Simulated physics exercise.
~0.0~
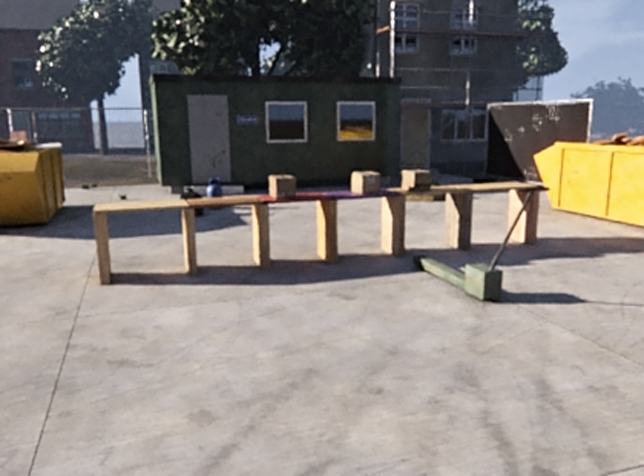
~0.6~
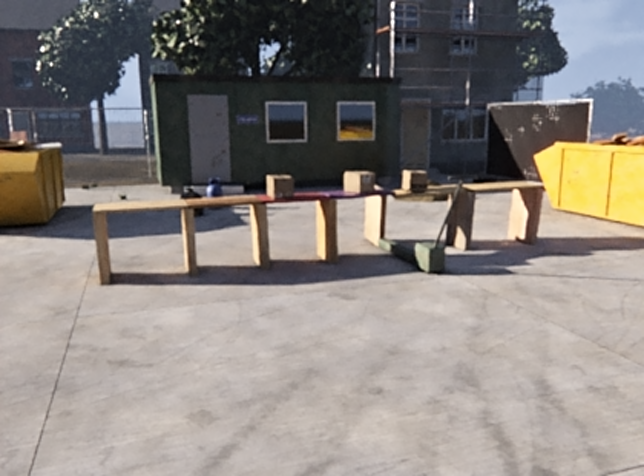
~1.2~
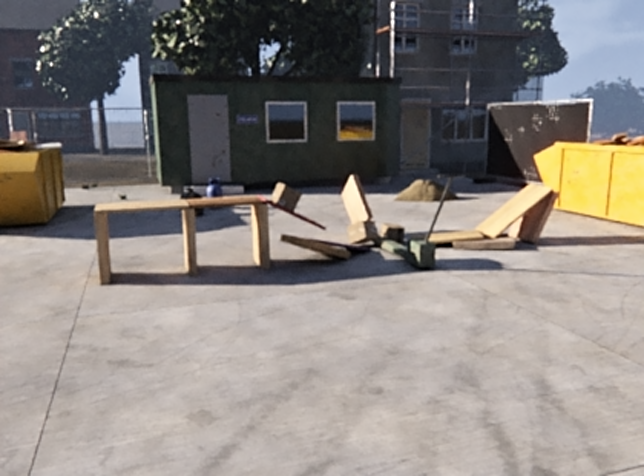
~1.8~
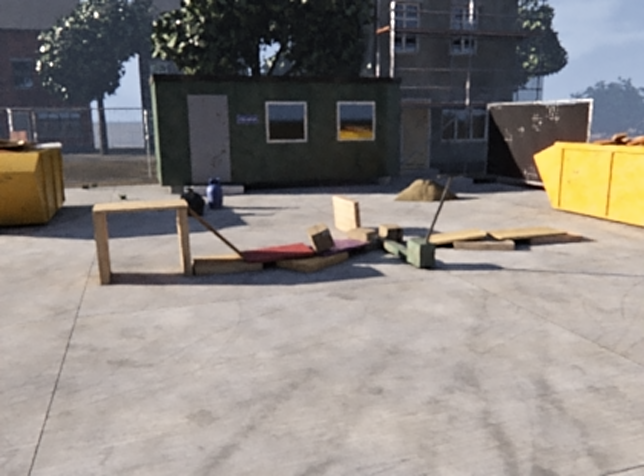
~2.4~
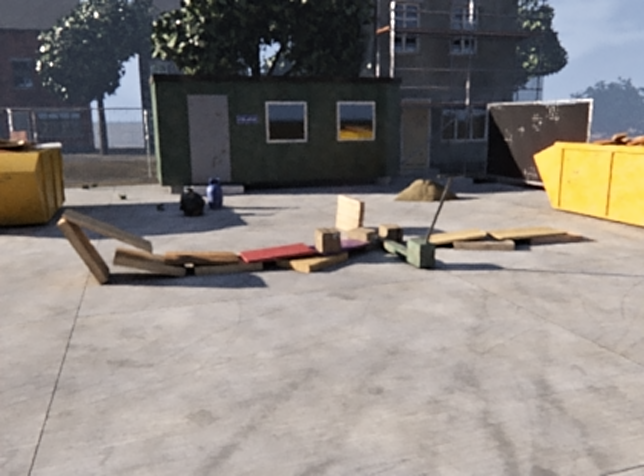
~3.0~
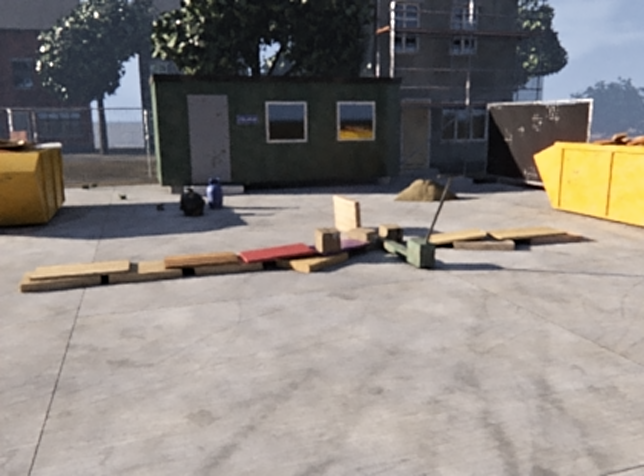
A green jack with a long handle slides in low from the right toward a row of boards propped on upright timber slabs, seen from the front across a sunlit concrete yard. Three cartons sit on top, near the red and purple boards, with a green cabin behind and yellow skips on either side. The jack pushes an upright, and the right side and middle collapse around it. The fall then spreads left, tipping one slab after another. Finally, everything lies in a low line, with one pale slab propped up beside the stopped jack.
